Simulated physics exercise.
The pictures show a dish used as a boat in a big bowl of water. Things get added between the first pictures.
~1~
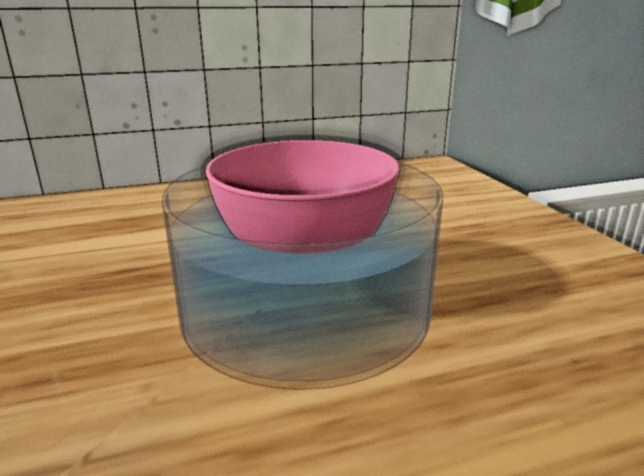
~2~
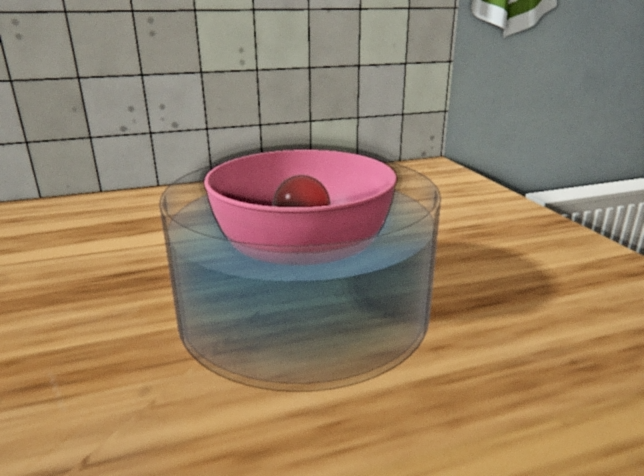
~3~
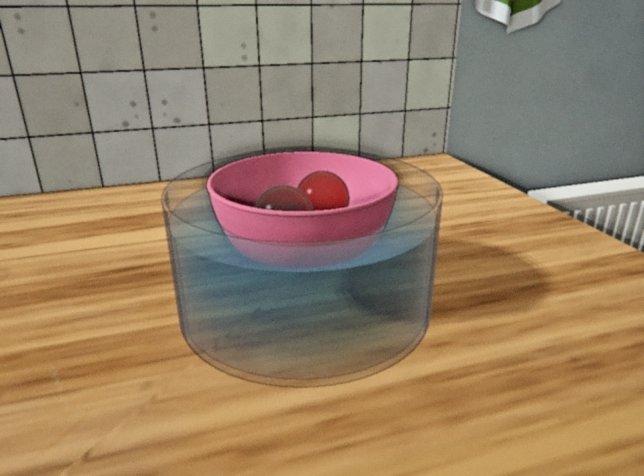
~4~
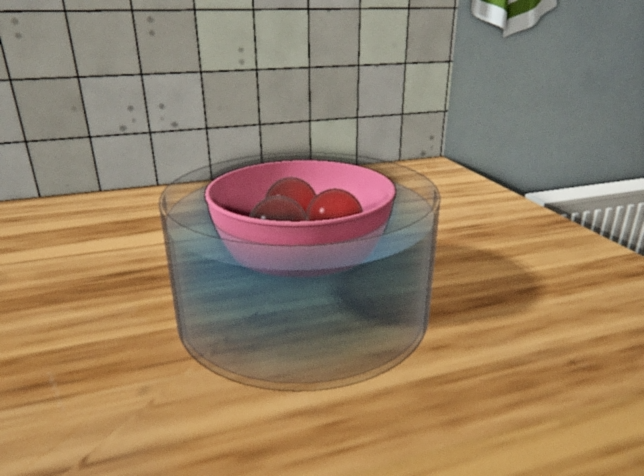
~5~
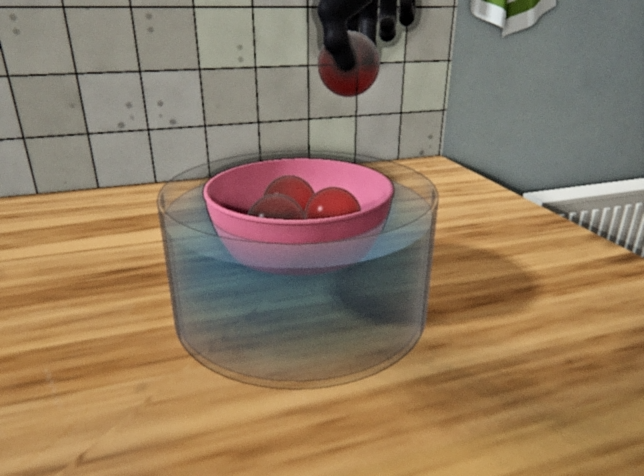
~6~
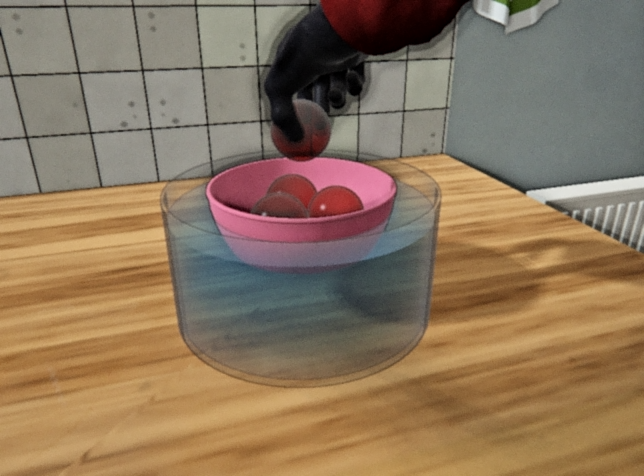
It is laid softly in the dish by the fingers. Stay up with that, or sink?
It stays up.
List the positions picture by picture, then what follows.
Dish (303, 165) empty; most of its side above the surface, in the first picture.
Dish (301, 176) with one aboard; about two thirds of its side above the surface, in the second picture.
Dish (303, 179) with two aboard; about half of its side above the surface, in the third picture.
Dish (301, 188) with three aboard; about a third of its side above the surface, in the fourth picture.
Dish (299, 187) with three aboard; about a third of its side above the surface; the next glass marble in the hand at (349, 65), in the fifth picture.
Dish (302, 185) with three aboard; about a third of its side above the surface; the next glass marble in the hand at (301, 132), in the sixth picture.
Soon after, the glass marble is in and the dish dips.
Later, it steadies; about a fifth of its side above the surface.
In the end, the dish floats; about a fifth of its side above the surface.
